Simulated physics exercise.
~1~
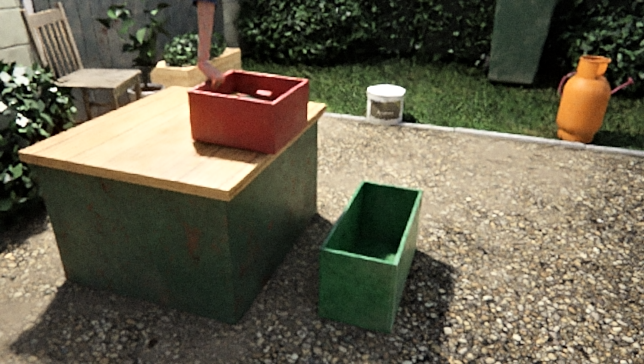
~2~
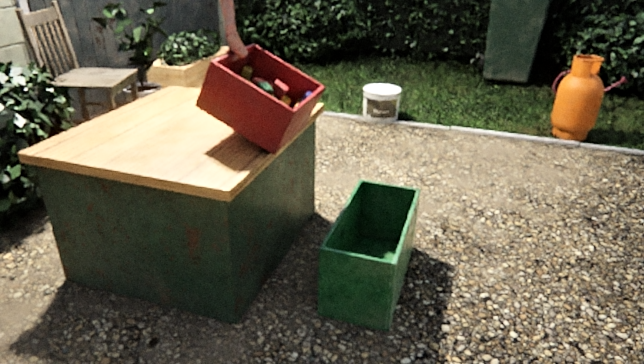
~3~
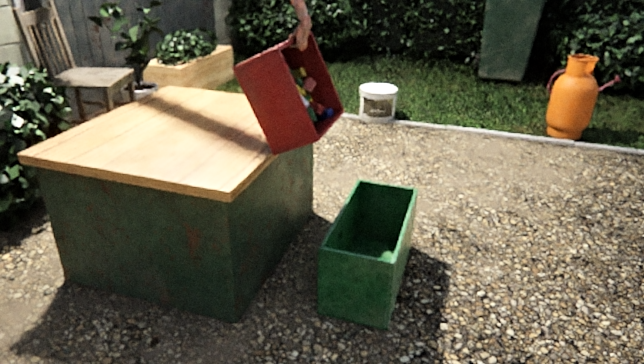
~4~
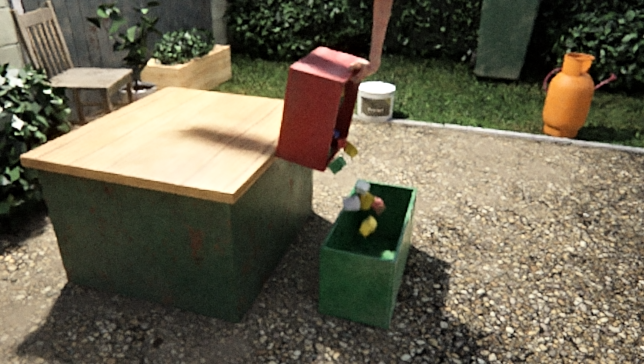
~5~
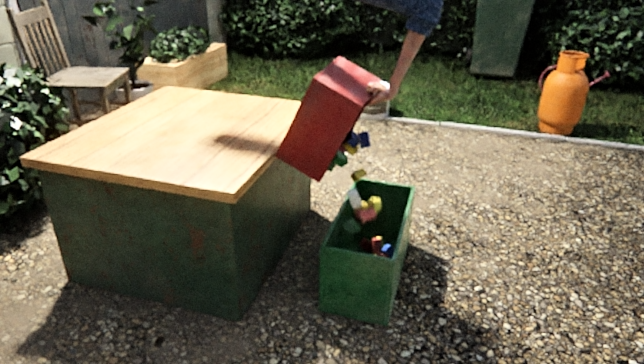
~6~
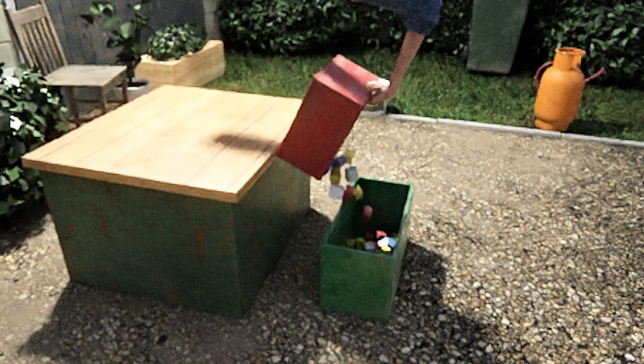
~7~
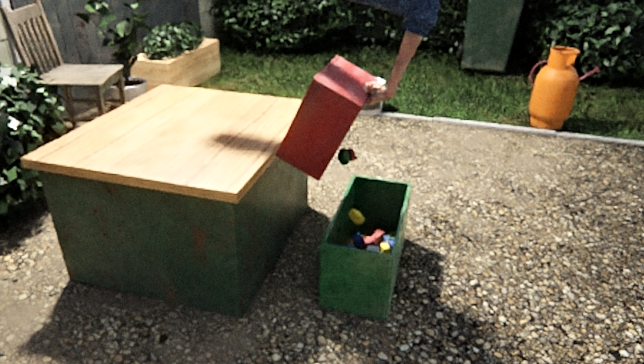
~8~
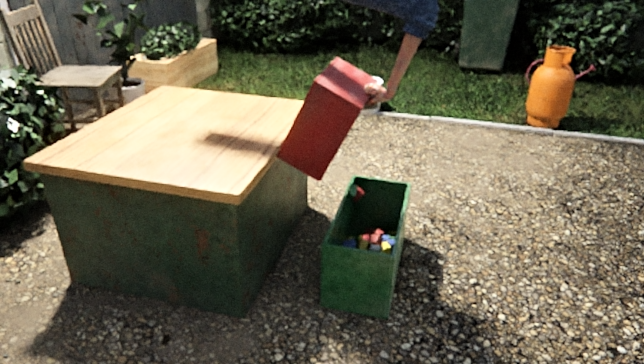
In a sunny garden with a gravel patch, a hand lifted a red box of colourful toy bricks off a wooden-topped bench and tipped it over the right end, and the bricks tumbled into the long green box below until they lay inside it.
